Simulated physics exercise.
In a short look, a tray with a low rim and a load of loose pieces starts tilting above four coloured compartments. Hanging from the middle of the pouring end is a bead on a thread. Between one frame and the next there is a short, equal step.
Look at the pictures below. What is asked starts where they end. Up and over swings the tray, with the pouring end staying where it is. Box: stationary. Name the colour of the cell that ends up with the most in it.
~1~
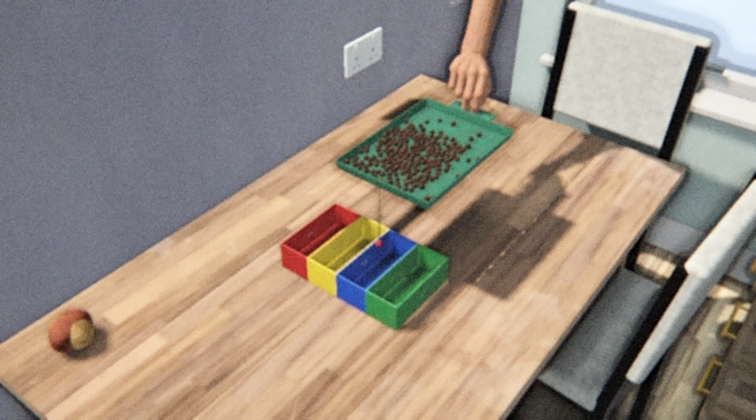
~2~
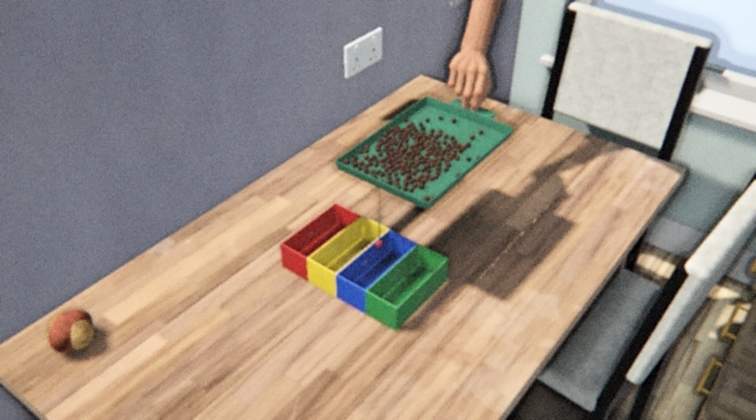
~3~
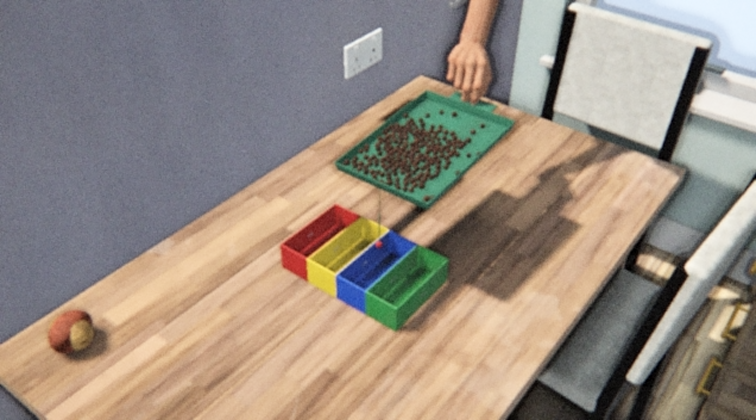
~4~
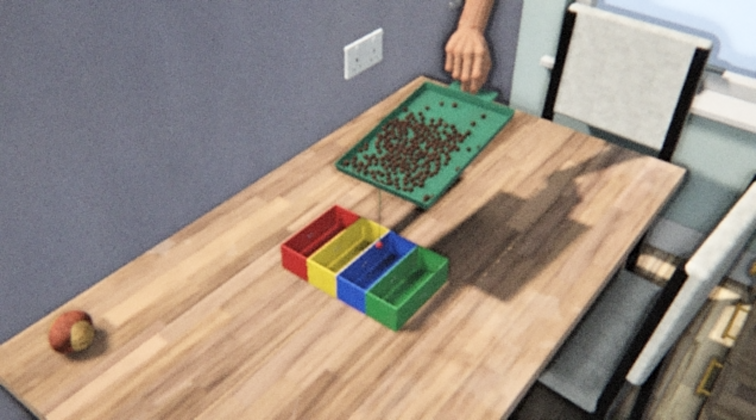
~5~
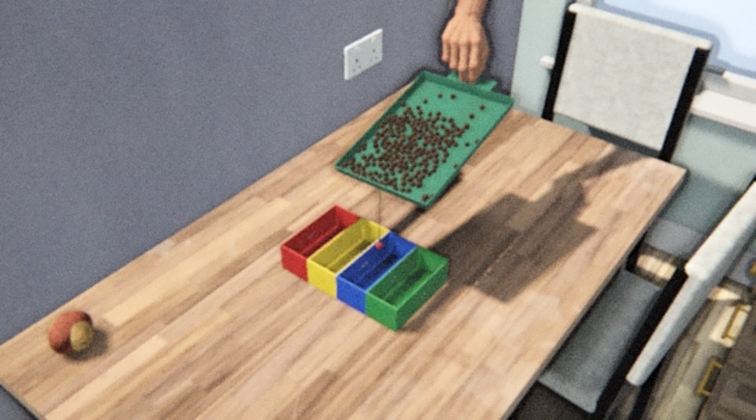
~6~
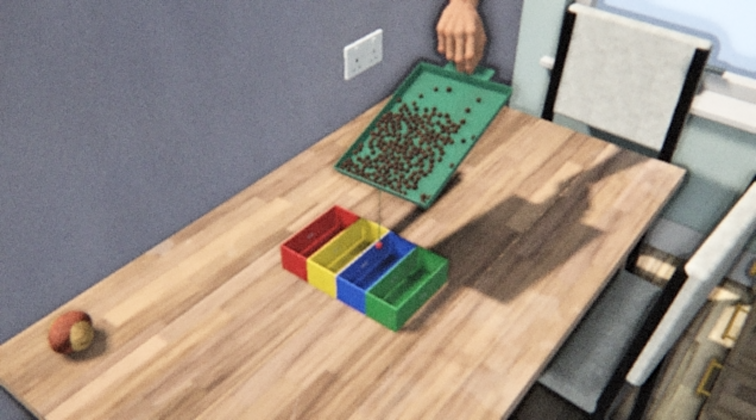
Yellow.
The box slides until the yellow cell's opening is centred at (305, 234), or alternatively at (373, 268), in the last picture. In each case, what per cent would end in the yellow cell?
Respectively 10 % and 30 %.
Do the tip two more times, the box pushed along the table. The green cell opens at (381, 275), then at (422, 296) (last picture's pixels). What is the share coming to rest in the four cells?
Well, you'd get about 100 per cent and then about 90 per cent.
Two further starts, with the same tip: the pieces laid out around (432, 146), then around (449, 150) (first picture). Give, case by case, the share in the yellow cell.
You'd get near 40 percent first and near 40 percent after that.
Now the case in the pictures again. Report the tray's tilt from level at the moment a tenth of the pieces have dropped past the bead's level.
I'd say it is tilted about 80°.
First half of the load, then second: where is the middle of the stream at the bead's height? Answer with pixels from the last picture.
First roughly (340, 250), then roughly (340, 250).
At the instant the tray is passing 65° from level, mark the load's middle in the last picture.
Centre estimate: (373, 169).
Just after the last frame, tray tipped steeply; almost all on the tray; just a few in the blue cell; just a few in the yellow cell; just a few in the red cell; about a tenth falling or outside the box.
A moment on, tray tipped past a quarter turn; about a tenth on the tray; roughly a third in the yellow cell; roughly a quarter in the red cell; roughly a quarter in the blue cell; about a tenth in the green cell; roughly a quarter falling or outside the box.
Further on, tray tipped past a quarter turn; roughly a third in the yellow cell; roughly a quarter in the blue cell; roughly a quarter in the red cell; about a tenth in the green cell; about a tenth falling or outside the box.
When it is over, tray tipped past a quarter turn; roughly a third in the yellow cell; roughly a quarter in the blue cell; roughly a quarter in the red cell; about a tenth in the green cell; about a tenth outside the box.
